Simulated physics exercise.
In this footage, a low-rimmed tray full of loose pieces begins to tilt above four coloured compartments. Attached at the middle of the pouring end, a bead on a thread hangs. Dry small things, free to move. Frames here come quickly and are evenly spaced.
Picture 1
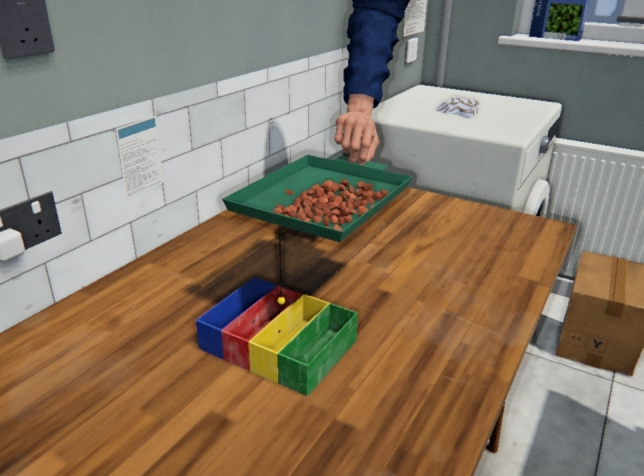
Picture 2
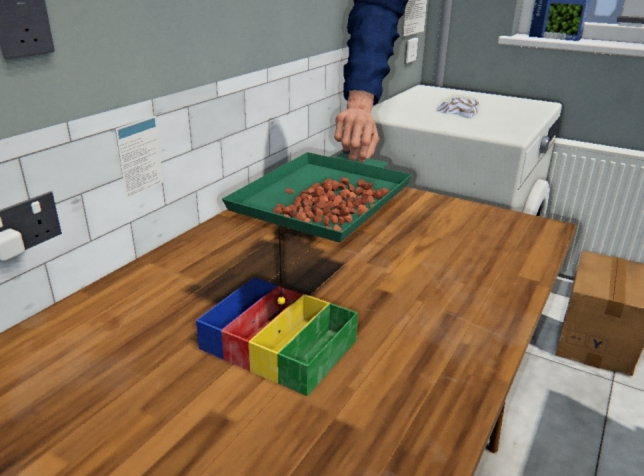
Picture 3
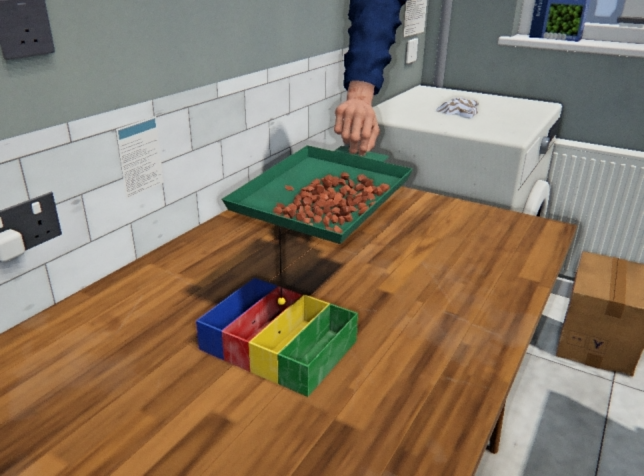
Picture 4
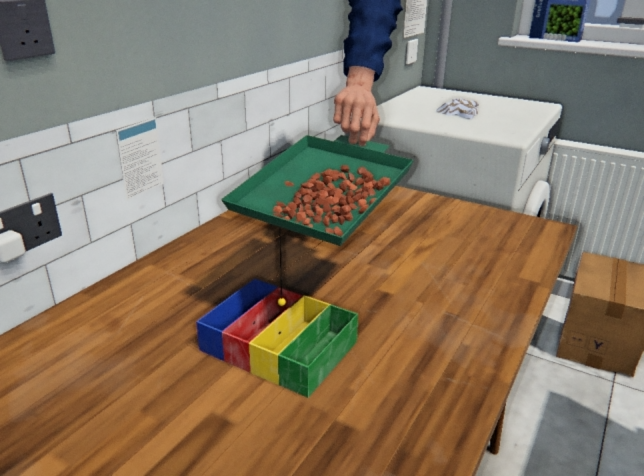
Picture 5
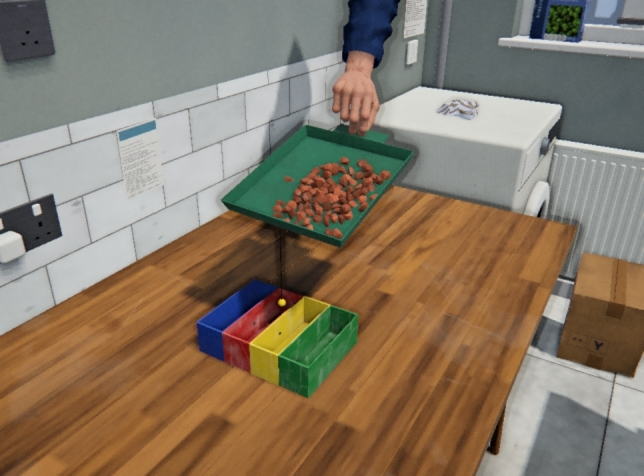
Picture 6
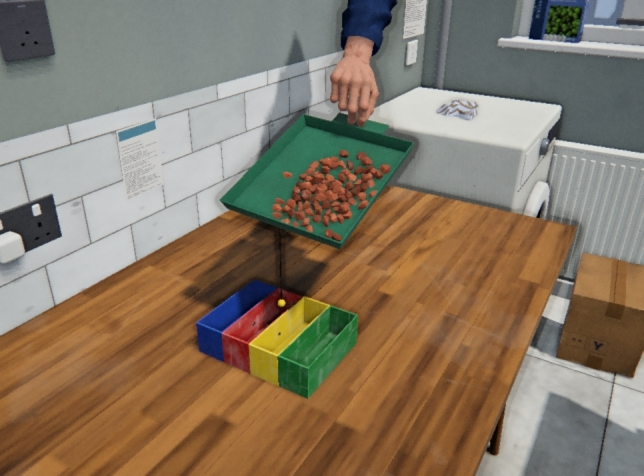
To begin with, a hand holds the far edge of a green tray of reddish-brown pieces, nearly level above blue, red, yellow and green compartments on a wooden worktop. The hand then gradually raises that edge, tilting the tray clearly toward the viewer, while the pieces shift slightly and spread a little.
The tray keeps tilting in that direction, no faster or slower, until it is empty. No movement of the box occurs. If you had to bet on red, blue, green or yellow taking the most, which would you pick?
I would pick green.
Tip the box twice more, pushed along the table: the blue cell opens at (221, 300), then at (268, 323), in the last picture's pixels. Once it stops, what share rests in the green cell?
Trial 1 near 30 percent, trial 2 near 0 percent.
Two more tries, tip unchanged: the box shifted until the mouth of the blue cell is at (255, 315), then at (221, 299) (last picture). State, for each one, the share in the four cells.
About 90 % and 50 %.
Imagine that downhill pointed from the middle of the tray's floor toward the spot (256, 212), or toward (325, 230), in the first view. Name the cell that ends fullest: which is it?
First try: The blue one; second try: Green.
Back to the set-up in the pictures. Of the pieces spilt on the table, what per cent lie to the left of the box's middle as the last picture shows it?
Around 20 per cent, give or take.
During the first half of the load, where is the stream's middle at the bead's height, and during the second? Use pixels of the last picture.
About (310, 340) to begin with, then about (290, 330).
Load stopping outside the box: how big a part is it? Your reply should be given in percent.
I'd put it close to 20 per cent.
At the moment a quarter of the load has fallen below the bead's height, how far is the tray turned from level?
Somewhere around 90 degrees.
Just after the last frame, tray tipped steeply; almost all on the tray; about a tenth falling or outside the box.
A moment on, tray tipped past a quarter turn; about a tenth on the tray; roughly a quarter in the green cell; roughly a quarter in the yellow cell; about a tenth in the red cell; just a few in the blue cell; roughly a third falling or outside the box.
Further on, tray tipped past a quarter turn; roughly a third in the green cell; roughly a quarter in the yellow cell; about a tenth in the red cell; just a few in the blue cell; roughly a quarter falling or outside the box.
When it is over, tray tipped past a quarter turn; roughly a third in the green cell; roughly a quarter in the yellow cell; about a tenth in the red cell; just a few in the blue cell; roughly a quarter outside the box.
